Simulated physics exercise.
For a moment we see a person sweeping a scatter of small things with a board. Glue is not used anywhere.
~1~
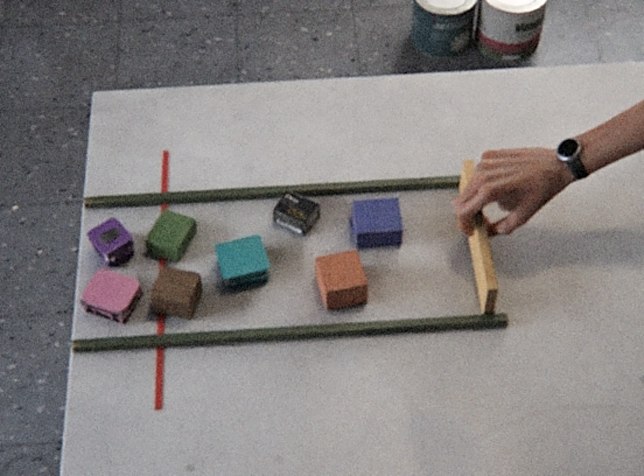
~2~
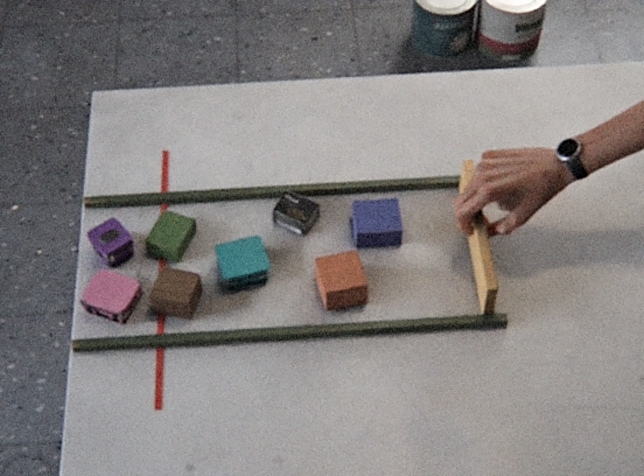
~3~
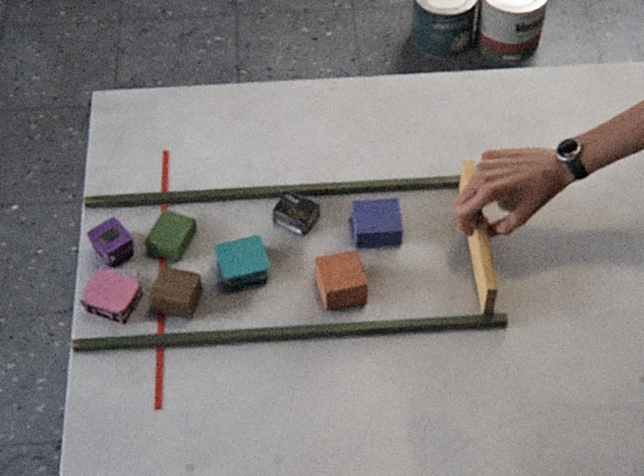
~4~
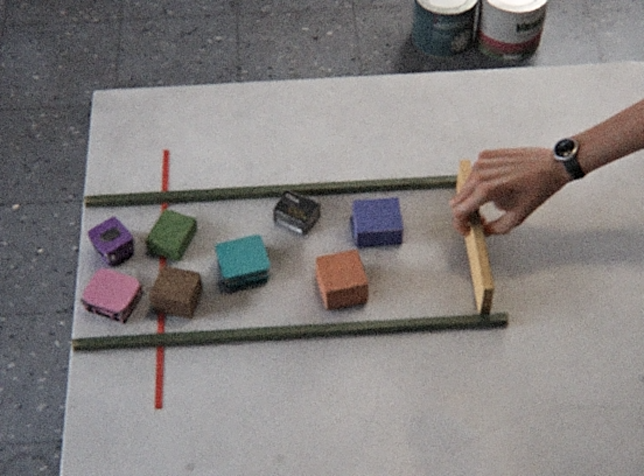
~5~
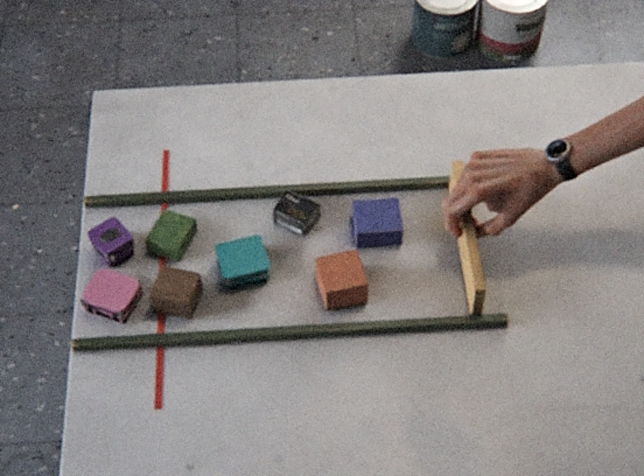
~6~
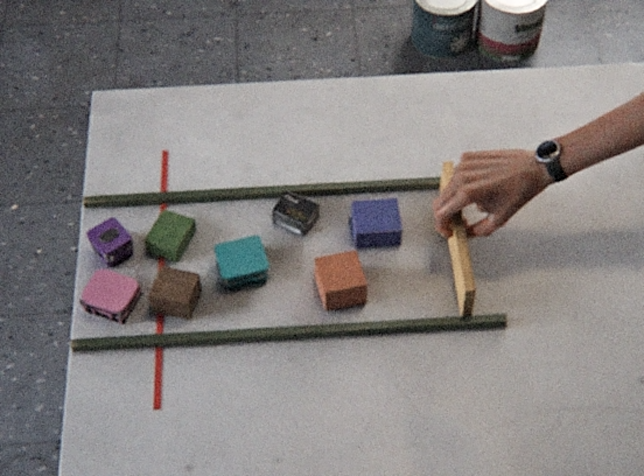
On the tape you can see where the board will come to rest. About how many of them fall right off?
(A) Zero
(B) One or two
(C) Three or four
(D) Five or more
Three or four.
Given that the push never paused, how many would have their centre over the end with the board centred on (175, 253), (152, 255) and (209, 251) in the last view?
Counts by place: 3 / 3 / 1.
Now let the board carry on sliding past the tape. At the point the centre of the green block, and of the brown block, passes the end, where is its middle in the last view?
The middle is at (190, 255) when it's the green block, and at (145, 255) when it's the brown block.
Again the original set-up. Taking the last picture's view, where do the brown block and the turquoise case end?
Brown block: About (85, 311); turquoise case: About (91, 271).
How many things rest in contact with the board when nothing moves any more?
2 touch it.
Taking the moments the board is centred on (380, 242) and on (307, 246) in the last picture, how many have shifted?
Counts: 1 / 4.
Early on, none off yet; purple case at rest near (111, 244); pink case at rest near (111, 296); green block at rest near (171, 235).
A while later, none off yet; purple case leaning well over near (56, 255); pink case travelled about its own width near (80, 302); green block travelled well along near (95, 240).
Finally, the number that fall off is three or four; lost, green block, pink case and purple case.
